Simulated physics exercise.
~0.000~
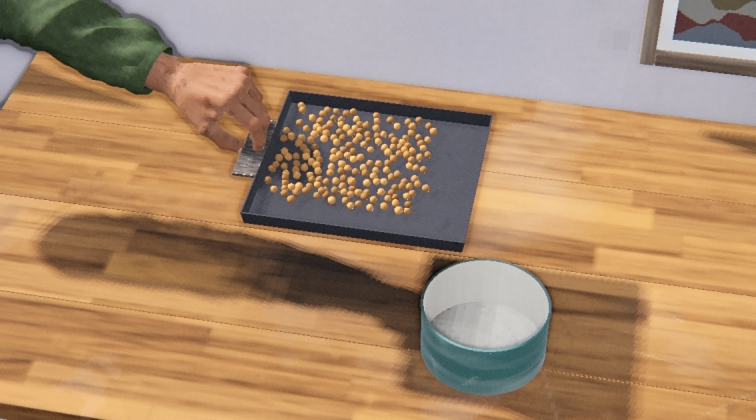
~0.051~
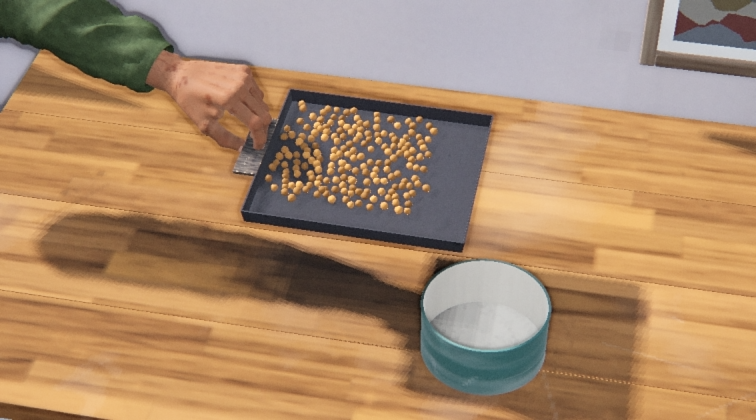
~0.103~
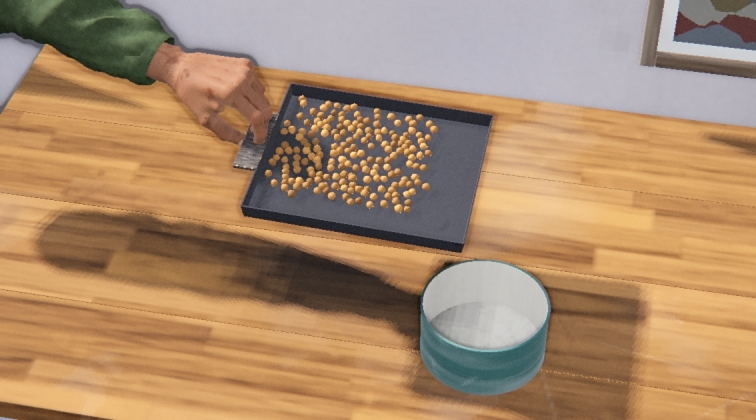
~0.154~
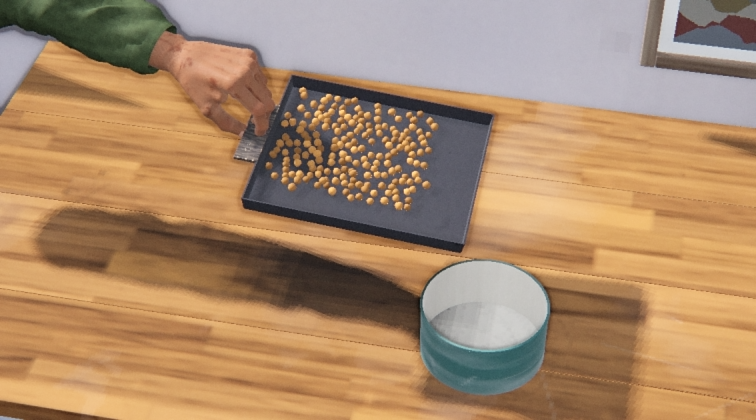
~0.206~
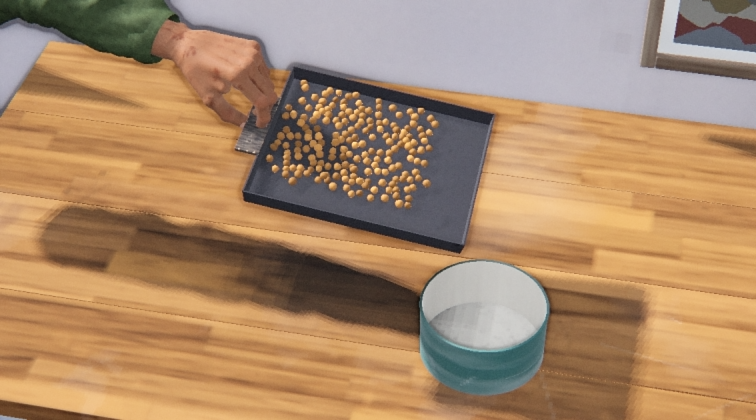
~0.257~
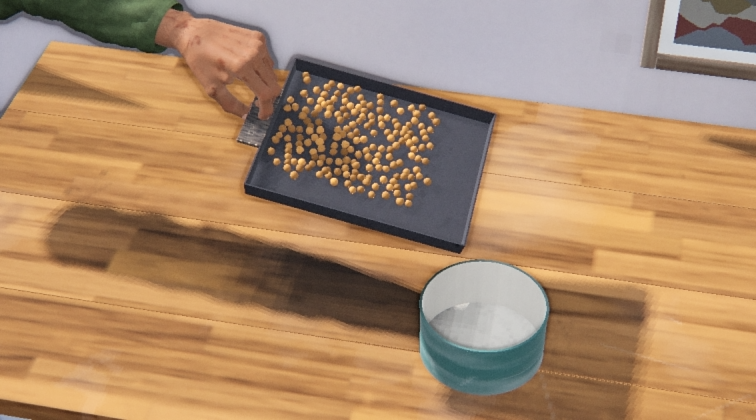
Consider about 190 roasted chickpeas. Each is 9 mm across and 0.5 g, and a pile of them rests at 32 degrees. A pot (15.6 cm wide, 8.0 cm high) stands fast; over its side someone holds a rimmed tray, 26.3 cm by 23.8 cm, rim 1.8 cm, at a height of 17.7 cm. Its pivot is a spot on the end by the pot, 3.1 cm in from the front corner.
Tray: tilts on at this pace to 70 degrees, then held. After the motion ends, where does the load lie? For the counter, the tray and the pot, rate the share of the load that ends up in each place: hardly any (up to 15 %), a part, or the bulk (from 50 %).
Share of the load - the counter: Hardly any, the left on the tray: The bulk, the pot: Hardly any.
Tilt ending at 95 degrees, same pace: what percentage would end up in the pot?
In that case, near 55 percent.
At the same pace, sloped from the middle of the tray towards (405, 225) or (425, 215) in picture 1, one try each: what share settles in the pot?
First try: About 10 percent; second try: About 15 percent.
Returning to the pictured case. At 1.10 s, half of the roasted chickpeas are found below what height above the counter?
Median height: Approx. 22 cm.
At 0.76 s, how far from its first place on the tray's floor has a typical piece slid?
Displacement on the tray: About 12 cm.
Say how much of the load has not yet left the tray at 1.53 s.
Roughly 95 per cent.
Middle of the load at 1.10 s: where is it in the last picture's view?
Close to pixel (474, 179).
Then, at 0.76 s, tilt 39 degrees; the tray holds 100 %, the pot 0 %.
After 1.10 s, tilt 58 degrees; the tray holds 95 %, the pot 0 %.
Then, at 1.53 s, tilt 70 degrees; the tray holds 95 %, the pot 5 %.
In the end, at 2.2 s, counter 5 %, tray 90 %, pot 5 %.
